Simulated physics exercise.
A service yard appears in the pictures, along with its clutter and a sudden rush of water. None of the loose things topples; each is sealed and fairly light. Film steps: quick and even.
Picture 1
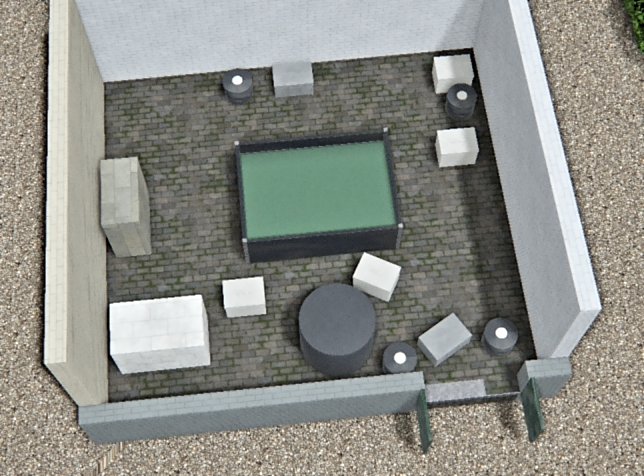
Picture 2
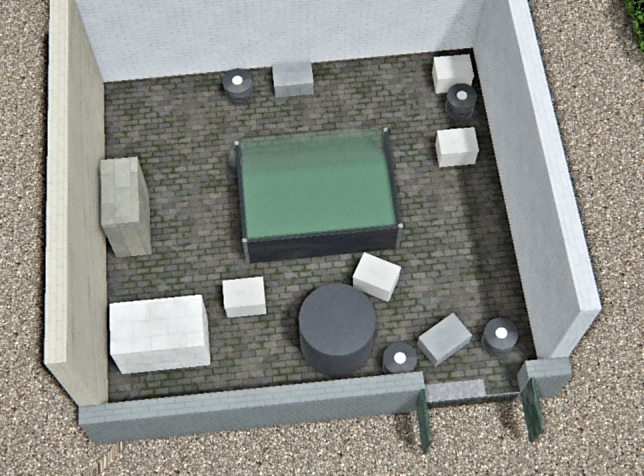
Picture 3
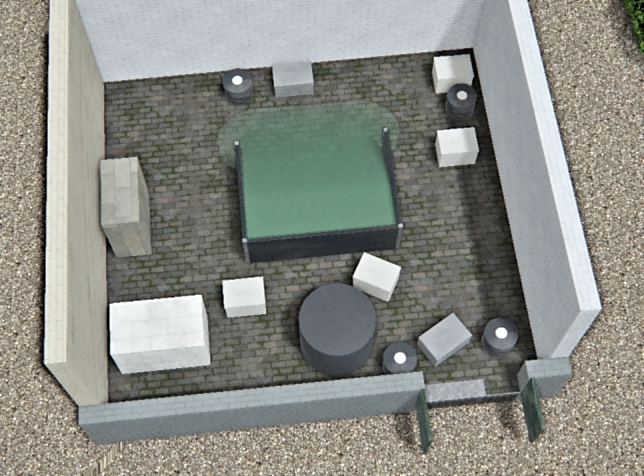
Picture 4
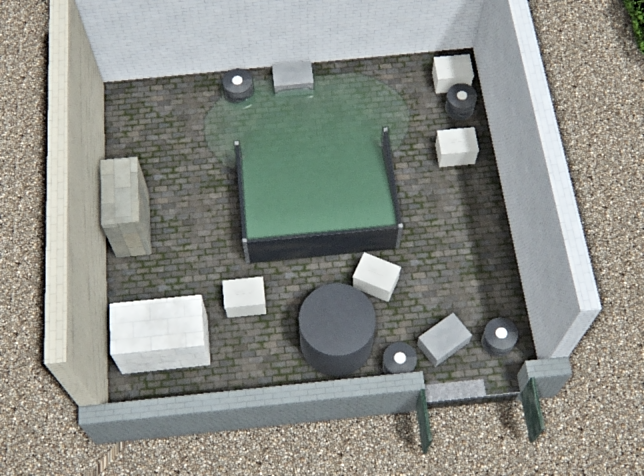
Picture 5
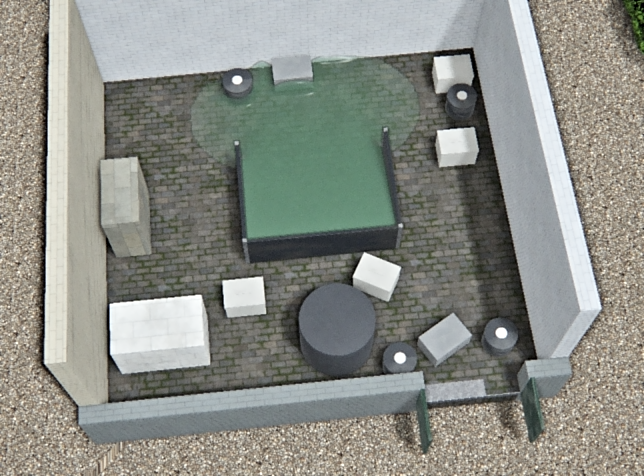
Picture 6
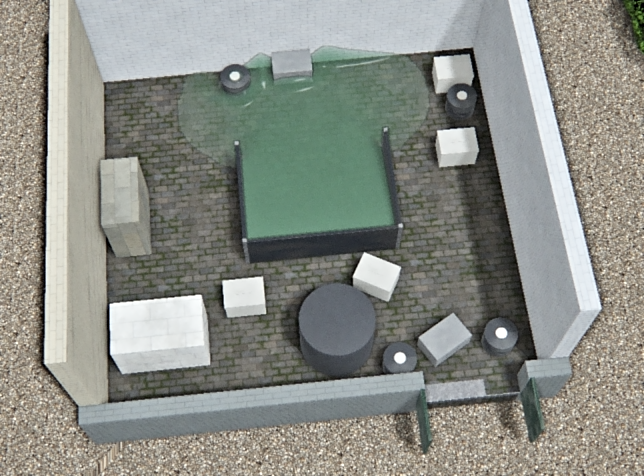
Green water spilling from the far side of a dark-walled tank, spreading across paving and slightly shifting a grey block and small drum.
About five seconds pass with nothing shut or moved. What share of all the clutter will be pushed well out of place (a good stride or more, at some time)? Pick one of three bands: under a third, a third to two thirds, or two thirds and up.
A third to two thirds.
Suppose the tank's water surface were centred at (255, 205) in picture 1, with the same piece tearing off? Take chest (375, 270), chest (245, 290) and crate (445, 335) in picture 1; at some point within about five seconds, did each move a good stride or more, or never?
The first: Did not travel far; the second: Did not travel far; the third: Did not travel far.
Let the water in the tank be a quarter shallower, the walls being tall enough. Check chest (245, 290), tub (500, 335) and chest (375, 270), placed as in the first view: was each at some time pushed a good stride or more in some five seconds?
Answers, in the order asked: Stayed within the threshold, stayed within the threshold, stayed within the threshold.
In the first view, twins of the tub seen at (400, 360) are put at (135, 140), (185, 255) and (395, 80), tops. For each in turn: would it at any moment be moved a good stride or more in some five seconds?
So, in order, the copies go a long way, nowhere much, a long way.
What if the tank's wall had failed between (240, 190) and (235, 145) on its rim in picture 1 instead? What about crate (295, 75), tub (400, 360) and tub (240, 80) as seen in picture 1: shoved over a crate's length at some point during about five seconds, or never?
Went past that, fell short, went past that.
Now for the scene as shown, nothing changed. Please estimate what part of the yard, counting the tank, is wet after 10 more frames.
40 per cent.
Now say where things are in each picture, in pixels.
A crate at (293, 74), on the bottom; a tub at (238, 81), on the bottom; 0 of 10 have shifted, in the first frame.
A crate at (293, 74) rests on the ground; a tub at (238, 81) rests on the ground; 0 of 10 have shifted, in the second frame.
A crate at (293, 74) rests on the ground; a tub at (238, 81) rests on the ground; 0 of 10 have shifted, in the third frame.
A crate at (293, 73) rests on the ground; a tub at (238, 81) rests on the ground; 0 of 10 have shifted, in the fourth frame.
A crate at (292, 67) rests on the ground, close to its start; a tub at (237, 80) rests on the ground; 1 of 10 have shifted, in the fifth frame.
A crate at (292, 61), on the bottom, close to its start; a tub at (235, 76), on the bottom, close to its start; 2 of 10 have shifted, in the sixth frame.
A moment on, 0 of 10 are well off their spots; 2 afloat.
Next, 1 of 10 are well off their spots; 3 afloat.
Later, 5 of 10 are well off their spots; 3 afloat.
In the end, 5 of 10 are well off their spots, and 5 have been at some point; 1 afloat.
